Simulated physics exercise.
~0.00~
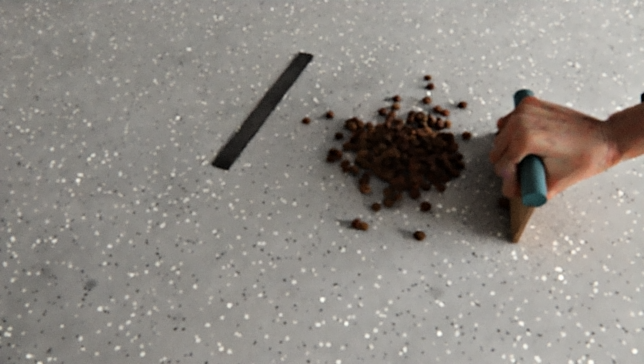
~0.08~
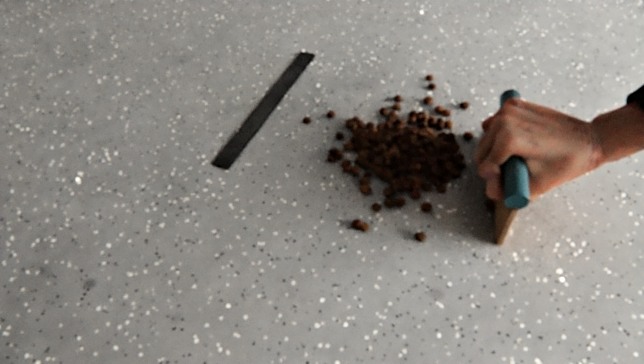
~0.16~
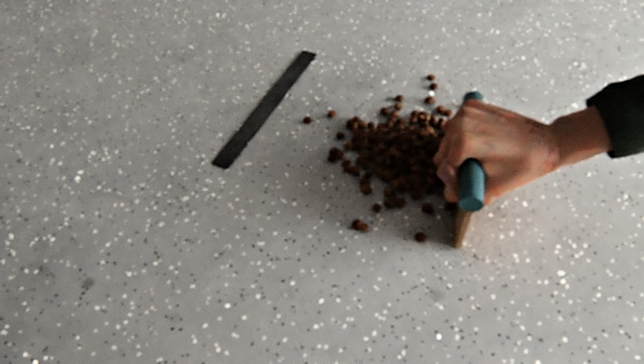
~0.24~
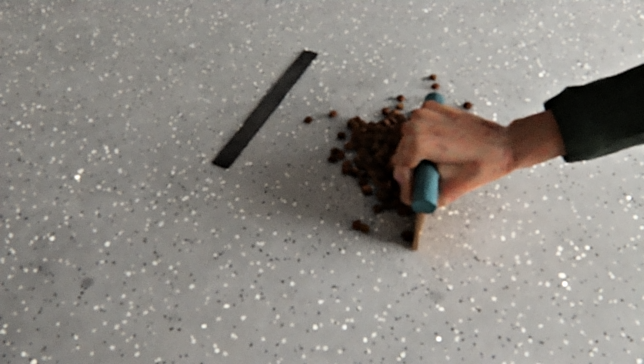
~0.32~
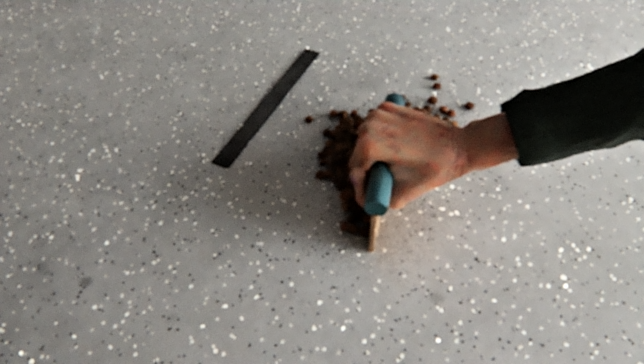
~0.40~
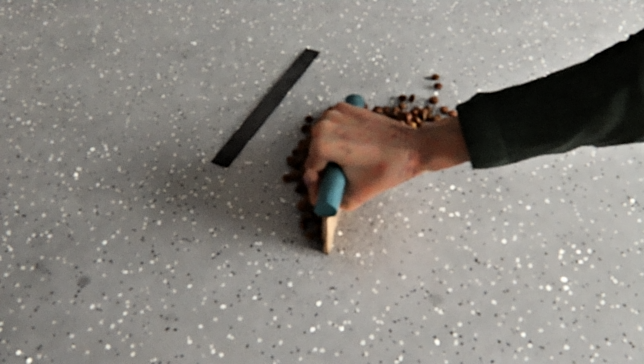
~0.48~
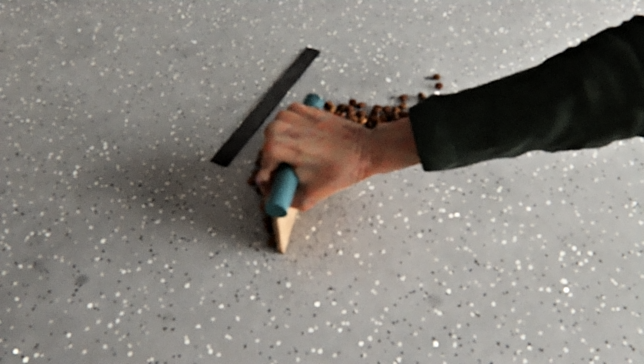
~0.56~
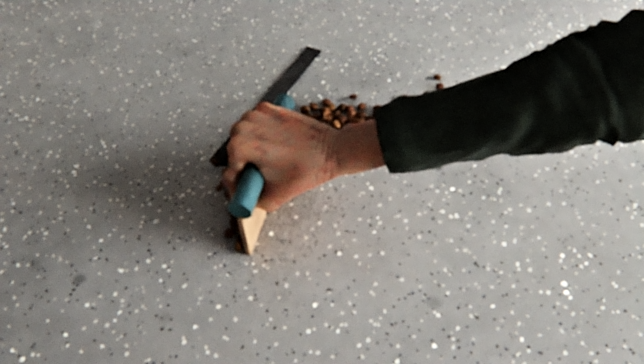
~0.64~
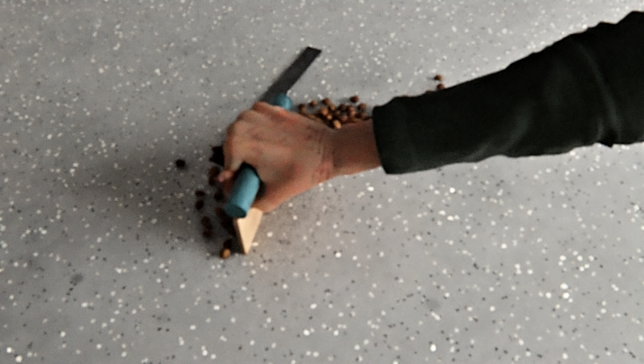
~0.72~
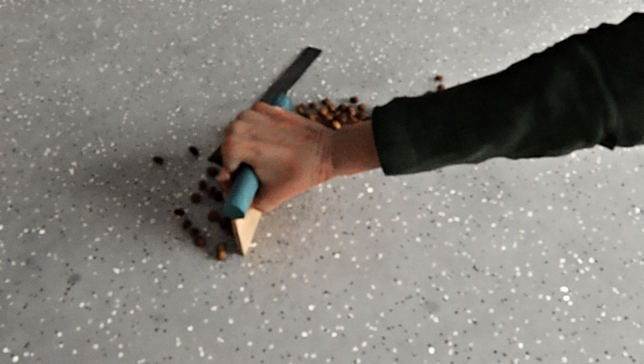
On a speckled grey surface, a hand scrapes brown pellets left, scattering some past a dark strip.
